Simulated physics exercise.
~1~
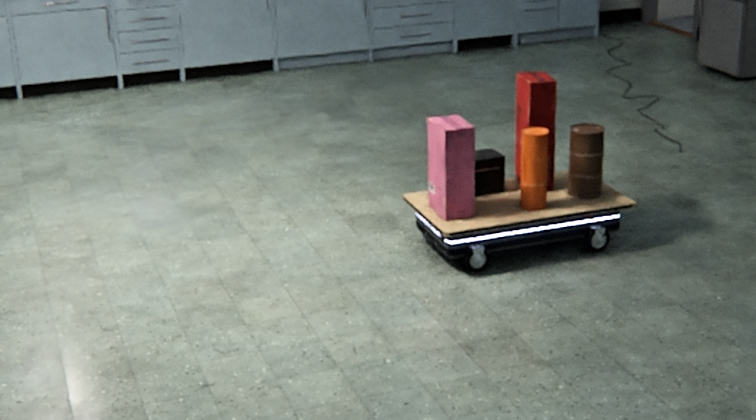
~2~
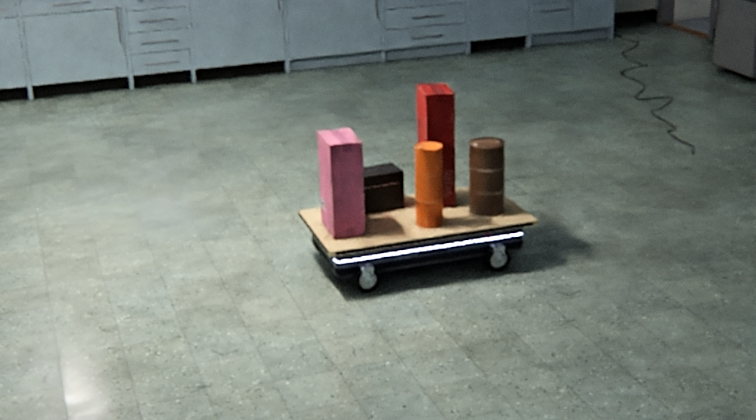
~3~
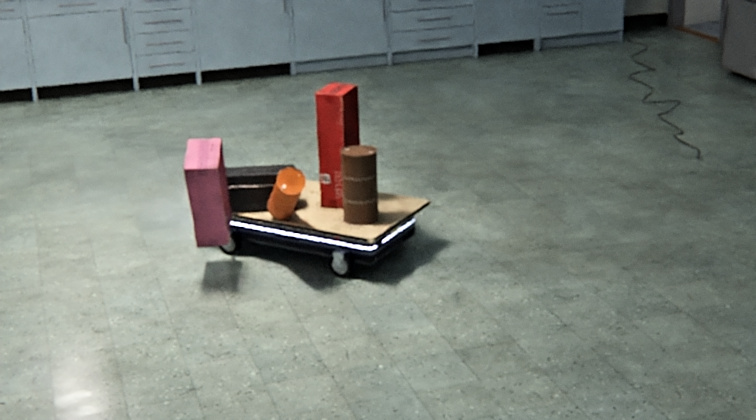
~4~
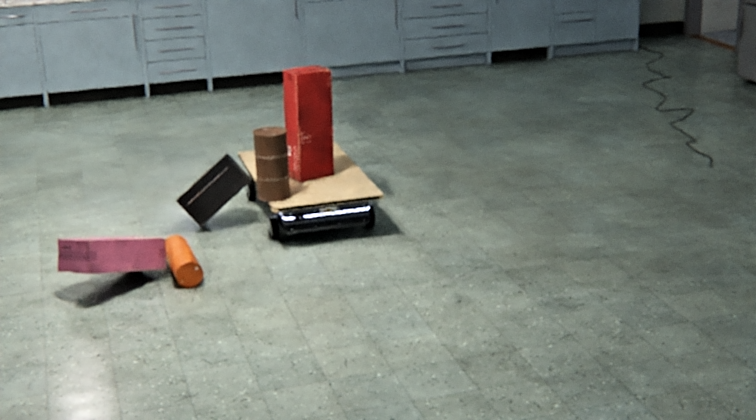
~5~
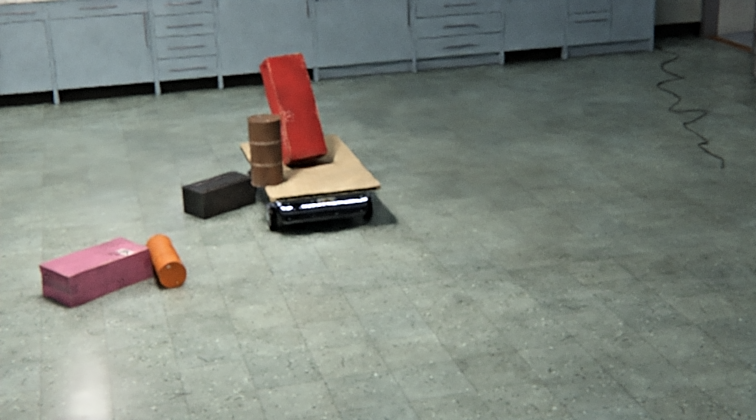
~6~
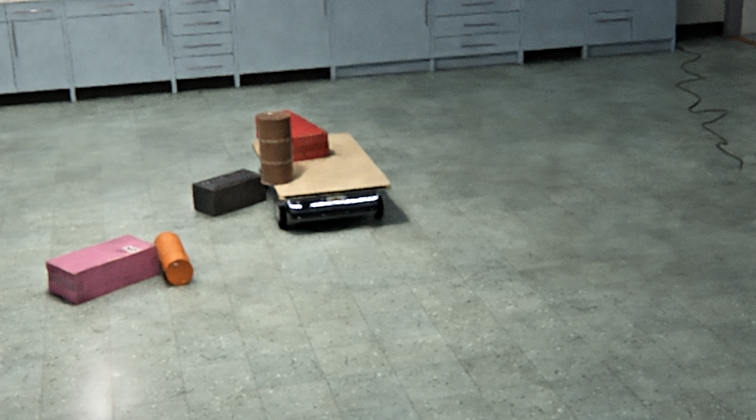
In the video, a flat robot cart carrying upright boxes and canisters moves left across a tiled floor and turns sharply, spilling the pink box, orange canister and black toolbox. The red box then topples onto the cart, where the brown canister remains standing.
